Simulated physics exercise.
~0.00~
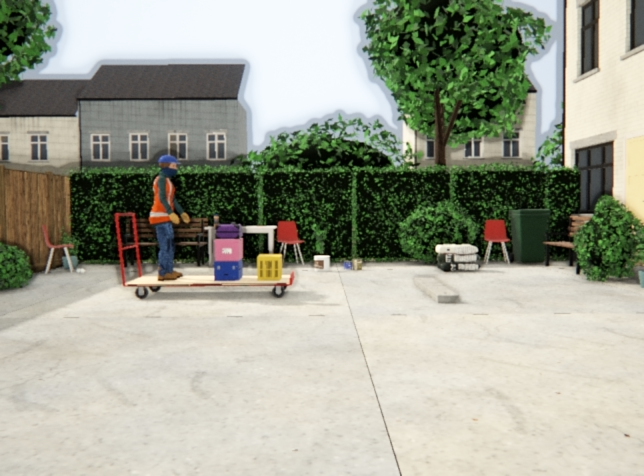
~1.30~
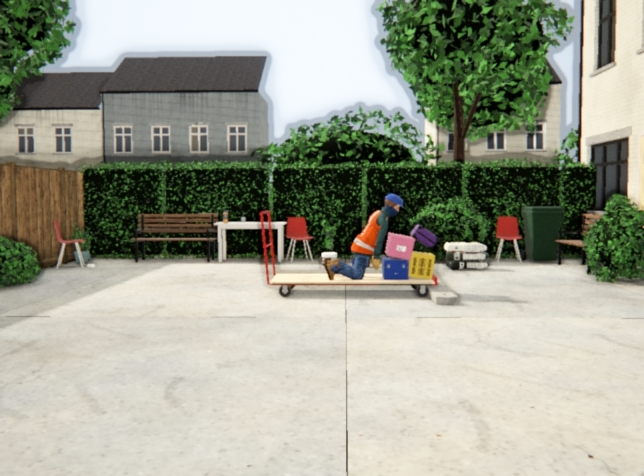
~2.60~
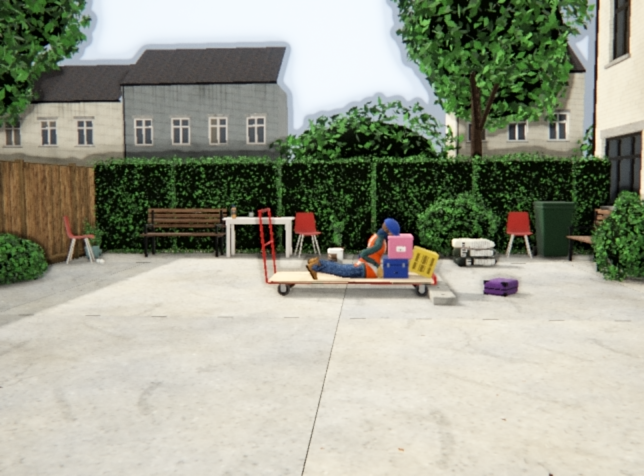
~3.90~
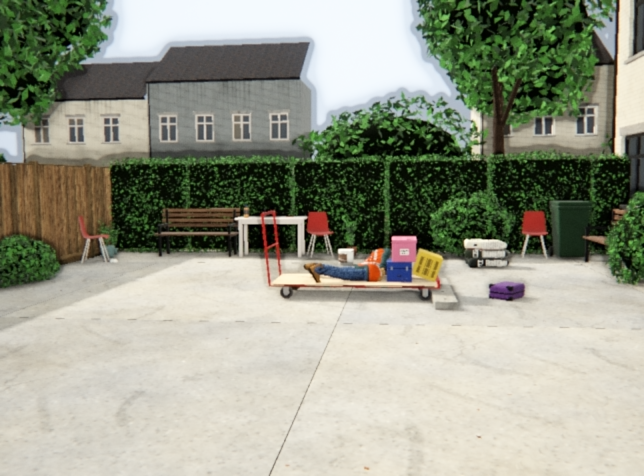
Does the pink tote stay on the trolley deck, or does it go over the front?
The pink tote stays on the trolley. It slides forward with the load but ends up still on the deck, on top of the blue toolbox.
